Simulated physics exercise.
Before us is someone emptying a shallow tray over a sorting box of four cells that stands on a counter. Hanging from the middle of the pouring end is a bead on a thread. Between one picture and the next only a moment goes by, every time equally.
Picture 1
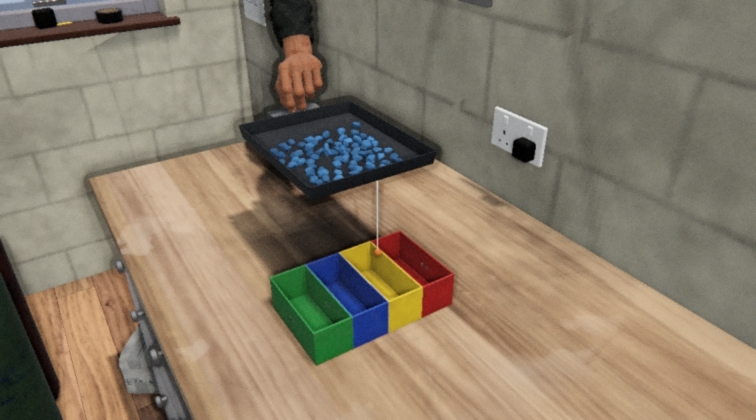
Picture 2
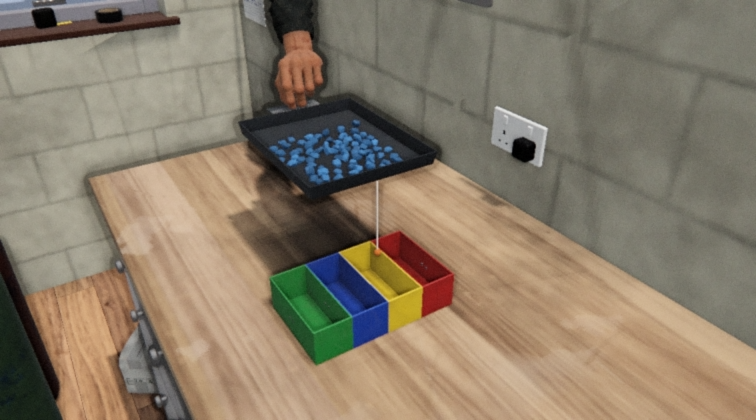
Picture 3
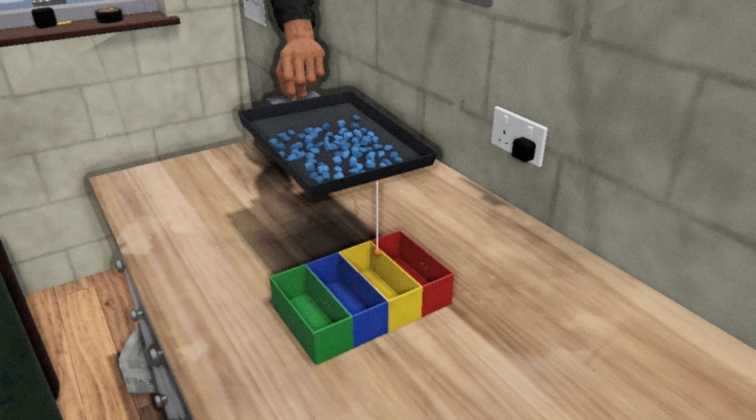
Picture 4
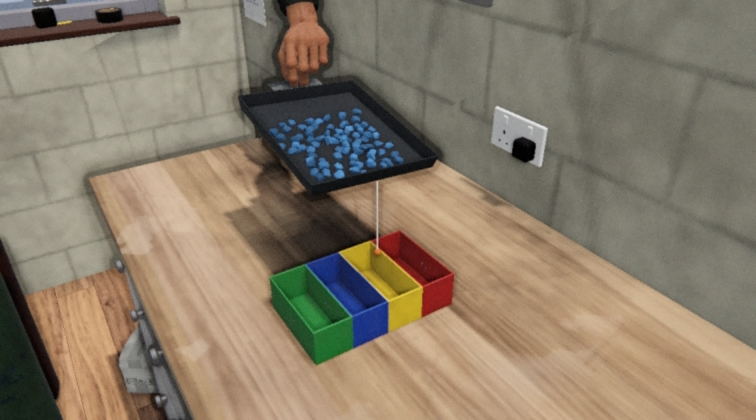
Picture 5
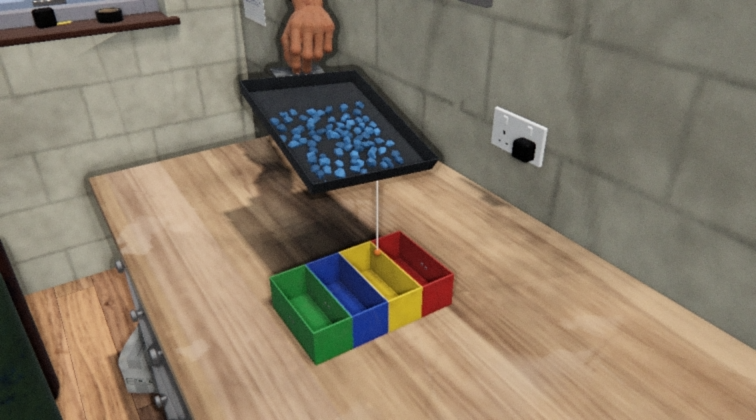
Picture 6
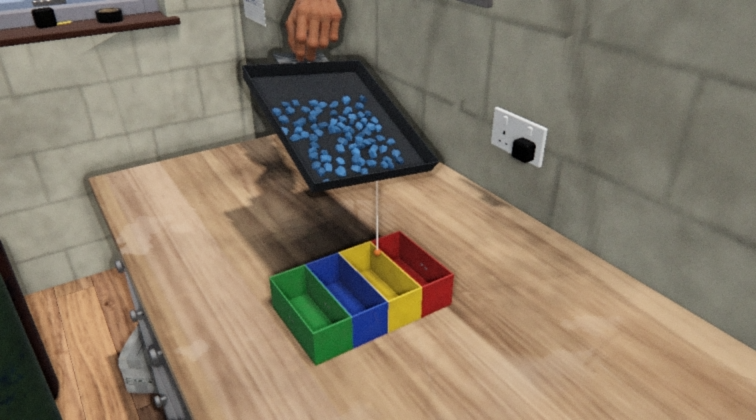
A hand held a dark tray of blue stones above a box with green, blue, yellow and red cells, then gradually raised its far end until it sloped clearly, while the thread hung nearly still.
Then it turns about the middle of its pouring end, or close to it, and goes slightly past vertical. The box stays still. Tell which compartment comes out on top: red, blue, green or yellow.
It is red that comes out on top.
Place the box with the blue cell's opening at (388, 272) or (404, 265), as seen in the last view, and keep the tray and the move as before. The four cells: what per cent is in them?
First try: Around 100 percent; second try: Around 100 percent.
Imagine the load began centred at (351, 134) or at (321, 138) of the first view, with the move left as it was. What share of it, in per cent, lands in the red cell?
You'd get 30 % the first time and 30 % the second.
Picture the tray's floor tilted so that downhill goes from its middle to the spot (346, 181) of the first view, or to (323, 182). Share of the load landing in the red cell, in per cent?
Lab note: Try one about 0 %, try two 0 %.
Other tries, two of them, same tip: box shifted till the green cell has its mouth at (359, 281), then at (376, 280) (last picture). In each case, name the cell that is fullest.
Try one: The cell in yellow; try two: Yellow.
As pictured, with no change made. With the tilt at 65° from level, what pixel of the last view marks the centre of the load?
About (394, 163).
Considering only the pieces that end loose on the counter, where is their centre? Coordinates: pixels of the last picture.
I'd put the middle at roughly (472, 283).
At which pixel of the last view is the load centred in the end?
About (426, 286).
Soon after the last picture, tray tipped steeply; nearly all on the tray; a stray few falling or outside the box.
A little later, tray tipped past a quarter turn; about half on the tray; about a quarter in the red cell; a small part in the yellow cell; about a quarter falling or outside the box.
Later still, tray tipped past a quarter turn; about half in the red cell; a small part in the yellow cell; about a third falling or outside the box.
At rest, tray tipped past a quarter turn; about half in the red cell; a small part in the yellow cell; none in the green cell; none in the blue cell; about a third outside the box.
